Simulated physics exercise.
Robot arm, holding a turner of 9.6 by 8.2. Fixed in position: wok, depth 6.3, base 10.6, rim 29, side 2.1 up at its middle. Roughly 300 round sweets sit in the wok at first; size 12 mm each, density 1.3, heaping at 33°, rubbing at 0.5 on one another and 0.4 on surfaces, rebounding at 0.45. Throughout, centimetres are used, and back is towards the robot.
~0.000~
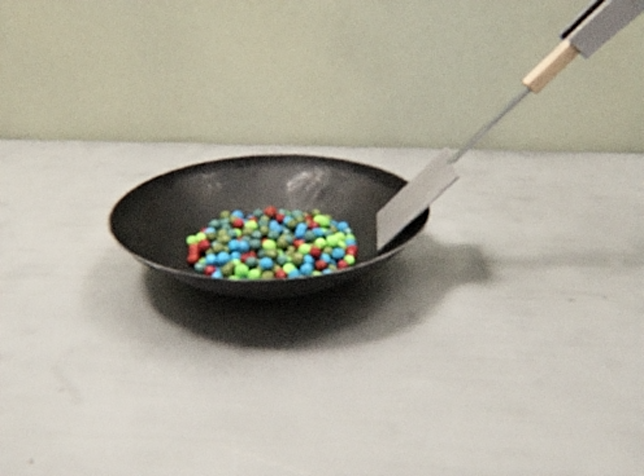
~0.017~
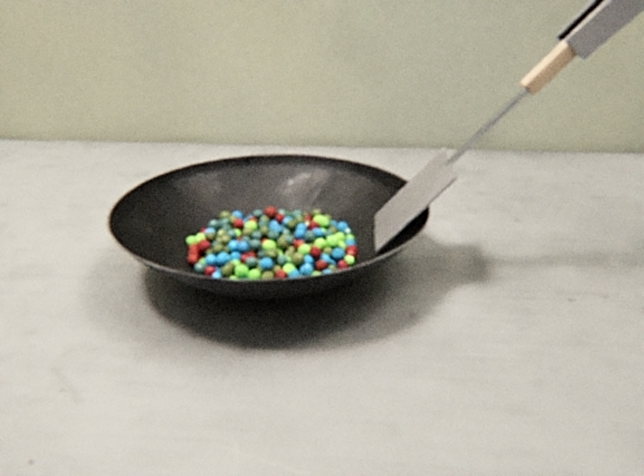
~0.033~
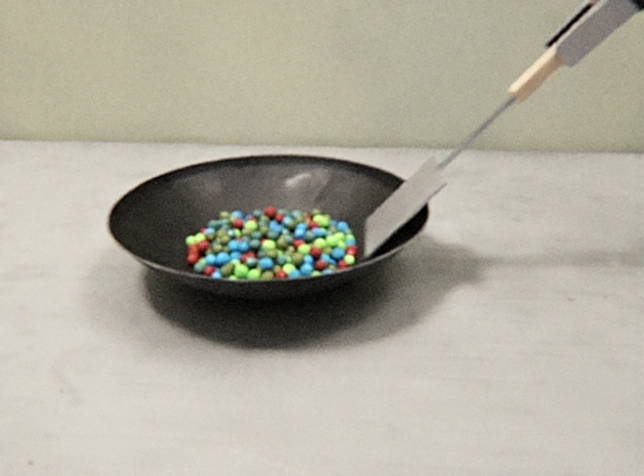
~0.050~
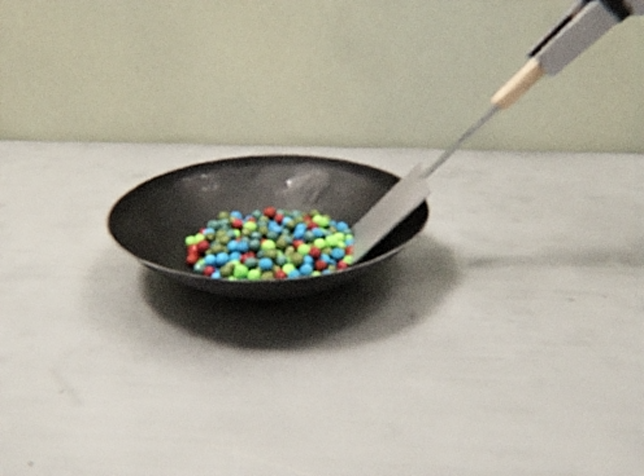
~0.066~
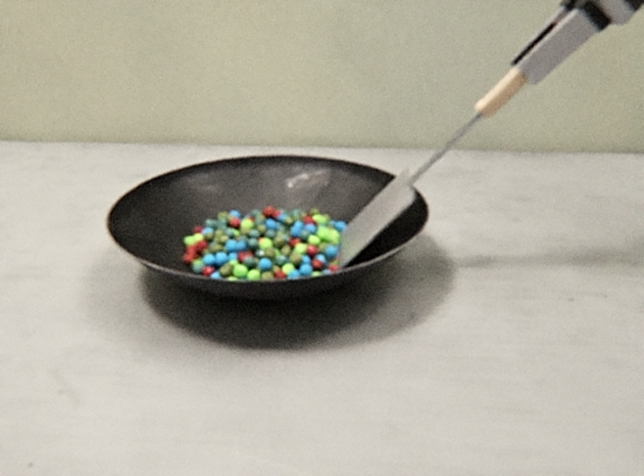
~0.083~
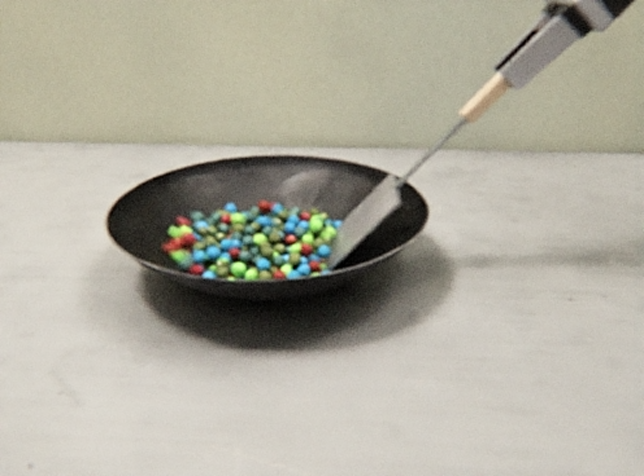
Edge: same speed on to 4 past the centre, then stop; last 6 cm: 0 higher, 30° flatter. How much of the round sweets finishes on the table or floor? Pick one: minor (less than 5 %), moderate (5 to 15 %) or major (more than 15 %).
Minor.
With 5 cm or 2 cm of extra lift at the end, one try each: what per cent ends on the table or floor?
Result, in order: Approx. 0 % and 0 %.
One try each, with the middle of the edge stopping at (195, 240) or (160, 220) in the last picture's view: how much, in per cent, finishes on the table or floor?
Some 5 and 25 per cent.
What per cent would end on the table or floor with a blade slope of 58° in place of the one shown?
Then roughly 0 percent.
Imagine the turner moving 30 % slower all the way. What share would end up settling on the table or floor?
In that case some 0 per cent.
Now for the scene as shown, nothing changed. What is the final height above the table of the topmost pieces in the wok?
Some 6.5 cm above the table.
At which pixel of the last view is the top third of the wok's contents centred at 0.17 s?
Centre: Roughly (189, 221) in the last picture.
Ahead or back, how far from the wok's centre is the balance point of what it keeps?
I'd say it's roughly 5.5 cm toward the front.
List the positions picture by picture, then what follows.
The first frame shows turner top edge at (453, 161), sloping 49°; upper third of the load around (270, 239), from x 195 to 350, top at y 215; 297 in the wok.
The second frame shows turner top edge at (451, 162), sloping 49°; upper third of the load around (269, 239), from x 190 to 350, top at y 215.
The third frame shows turner top edge at (440, 168), sloping 49°; upper third of the load around (269, 239), from x 190 to 350, top at y 215.
The fourth frame shows turner top edge at (425, 176), sloping 49°; upper third of the load around (269, 239), from x 190 to 350, top at y 215.
The fifth frame shows turner top edge at (410, 182), sloping 49°; upper third of the load around (270, 237), from x 190 to 340, top at y 215.
The sixth frame shows turner top edge at (396, 187), sloping 49°; upper third of the load around (260, 232), from x 170 to 340, top at y 205; 297 in the wok.
By 0.12 s, sloping 48°, highest piece 6 above the table; 297 in the wok.
By 0.17 s, sloping 34°, highest piece 8 above the table; 297 in the wok.
By 0.39 s, sloping 19°, highest piece 6 above the table; 292 in the wok, 5 on the table or floor.
By 1.44 s, sloping 19°, highest piece 6 above the table; 292 in the wok, 5 on the table or floor.
Final count, 292 in the wok, 5 on the table or floor. That is 2 % on the table or floor.
